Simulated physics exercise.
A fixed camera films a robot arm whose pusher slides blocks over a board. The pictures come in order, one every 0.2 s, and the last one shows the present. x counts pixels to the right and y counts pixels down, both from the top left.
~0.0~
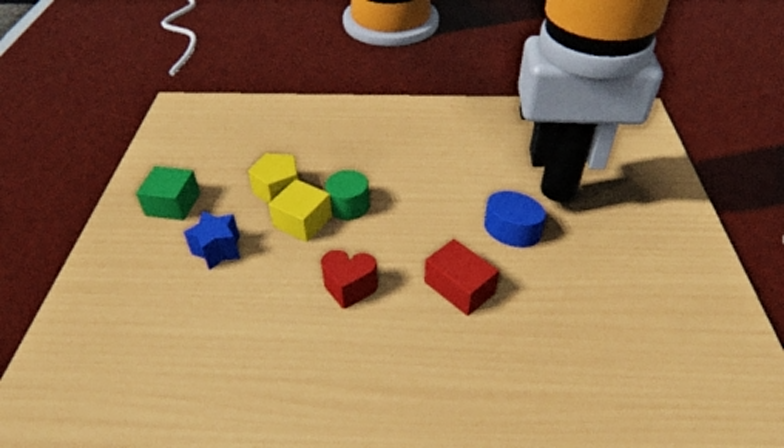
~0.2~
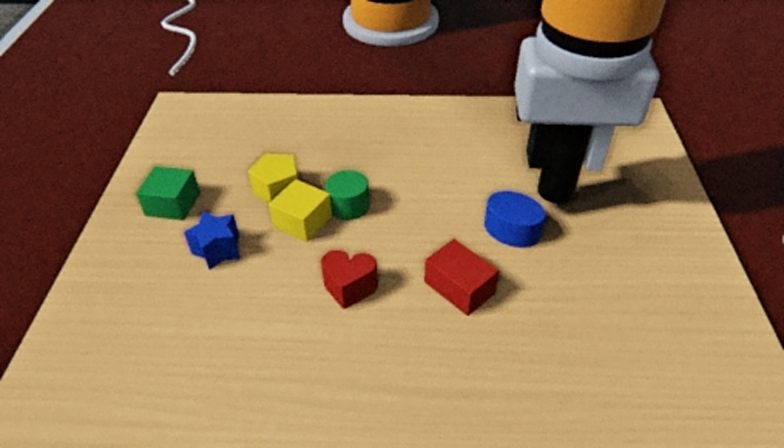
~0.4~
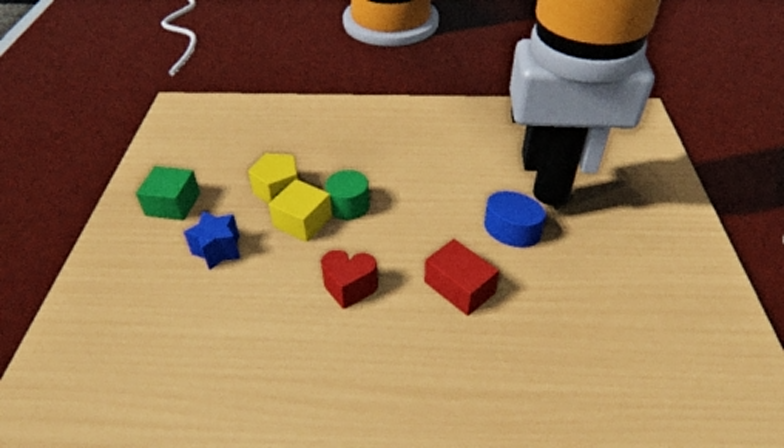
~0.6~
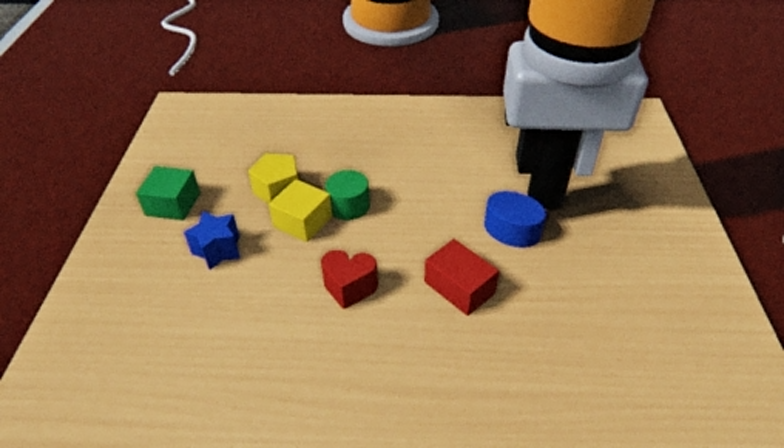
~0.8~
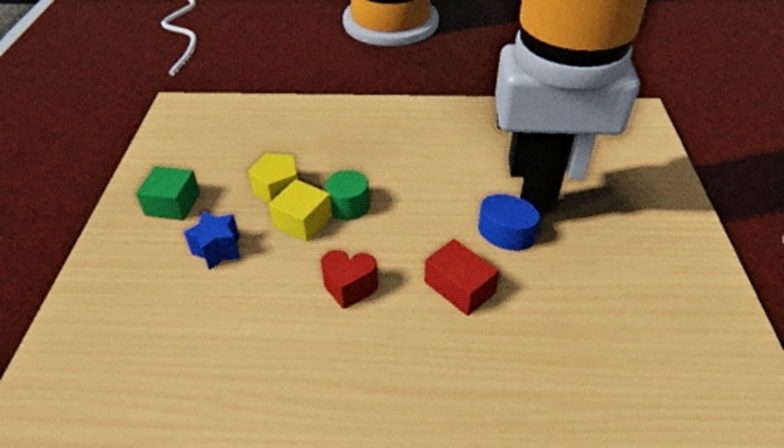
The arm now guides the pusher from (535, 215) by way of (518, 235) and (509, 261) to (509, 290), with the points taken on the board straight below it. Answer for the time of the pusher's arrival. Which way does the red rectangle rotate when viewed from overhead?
It goes anticlockwise.
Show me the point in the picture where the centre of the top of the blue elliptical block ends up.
Around pixel (468, 237).
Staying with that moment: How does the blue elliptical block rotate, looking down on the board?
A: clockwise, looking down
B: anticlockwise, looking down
(A)
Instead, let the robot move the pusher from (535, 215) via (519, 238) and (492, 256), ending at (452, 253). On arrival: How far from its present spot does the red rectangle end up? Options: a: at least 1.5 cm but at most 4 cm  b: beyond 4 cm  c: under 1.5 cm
a
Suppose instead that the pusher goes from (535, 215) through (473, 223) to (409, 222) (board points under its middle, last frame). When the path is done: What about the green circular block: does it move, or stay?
Answer: Unmoved.
What follows on the original path. One third of the way, pusher (520, 221); blue elliptical block (484, 226), turned 25° clockwise.
Two thirds of the way, pusher (512, 246); red rectangle (449, 273), turned 25° anticlockwise; blue elliptical block (469, 236), turned 60° clockwise.
At the end, pusher (512, 275); red rectangle (449, 273), turned 25° anticlockwise; blue elliptical block (468, 237), turned 60° clockwise.
